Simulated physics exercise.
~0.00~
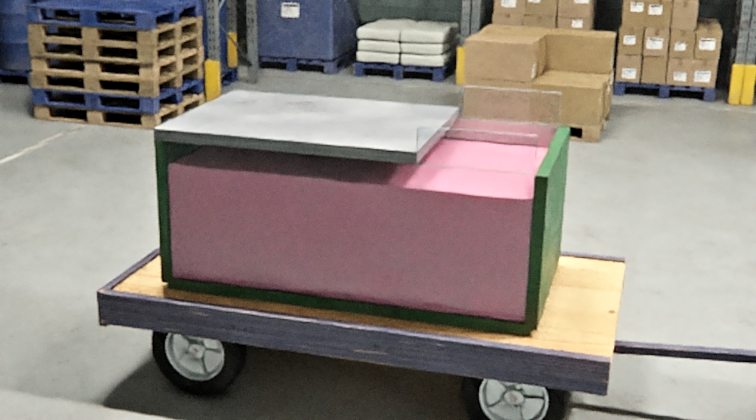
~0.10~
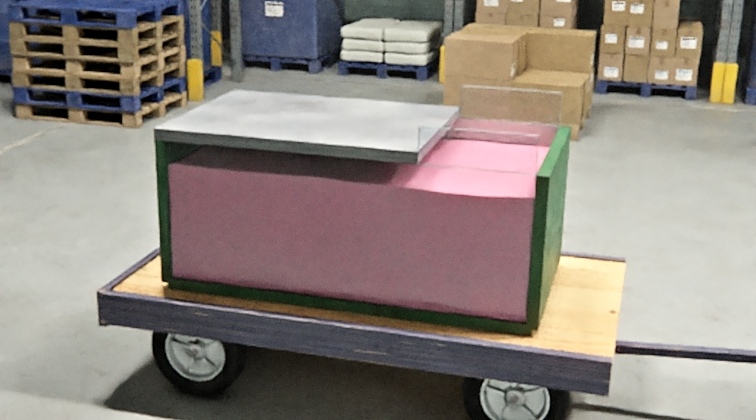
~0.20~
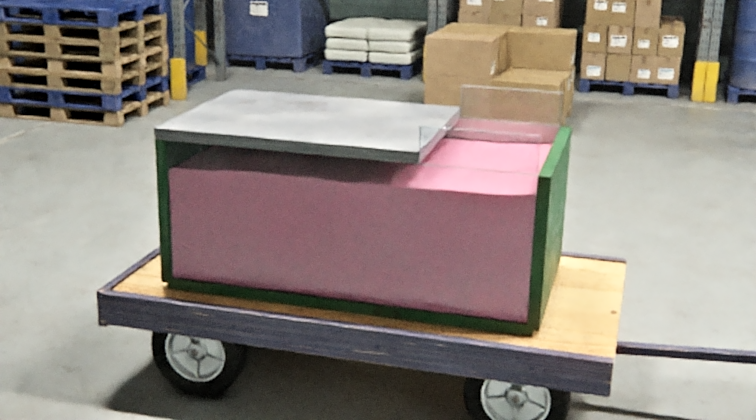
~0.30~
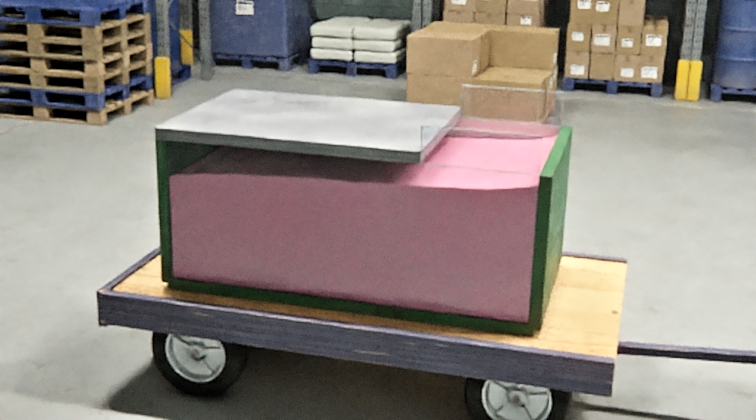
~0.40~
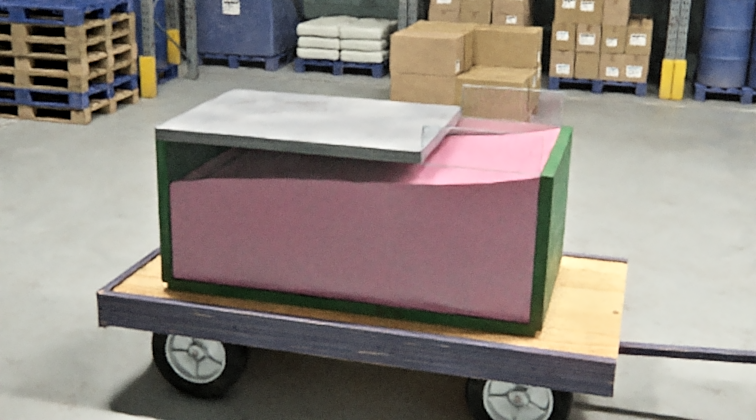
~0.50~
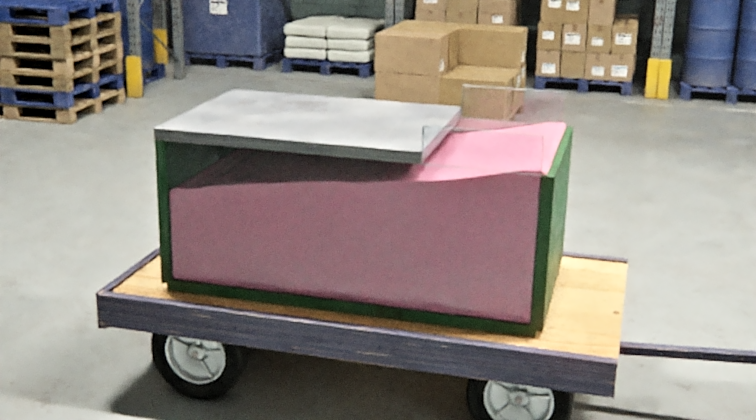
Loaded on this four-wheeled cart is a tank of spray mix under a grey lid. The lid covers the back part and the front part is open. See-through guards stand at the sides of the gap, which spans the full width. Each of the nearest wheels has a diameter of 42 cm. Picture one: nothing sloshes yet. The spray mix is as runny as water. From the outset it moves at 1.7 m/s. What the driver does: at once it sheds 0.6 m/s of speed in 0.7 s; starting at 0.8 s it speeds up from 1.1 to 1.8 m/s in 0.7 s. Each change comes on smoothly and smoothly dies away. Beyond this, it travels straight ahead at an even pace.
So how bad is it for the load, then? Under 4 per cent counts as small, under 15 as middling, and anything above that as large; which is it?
It ends up small.
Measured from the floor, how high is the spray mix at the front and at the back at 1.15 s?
At the front 44 cm, at the back 54 cm.
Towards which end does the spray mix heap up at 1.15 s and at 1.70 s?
It leans to the rear end, then to the rear end.
After 1.15 s the surface stands 54 cm at the back and 44 cm at the front; all of it is still inside.
After 1.70 s the surface stands 55 cm at the back and 38 cm at the front; all of it is still inside.
After 2.30 s the surface stands 40 cm at the back and 57 cm at the front; 1 per cent has gone, over the front.
After 4.39 s 2 per cent has gone, over the front, 9 of 600 litres.
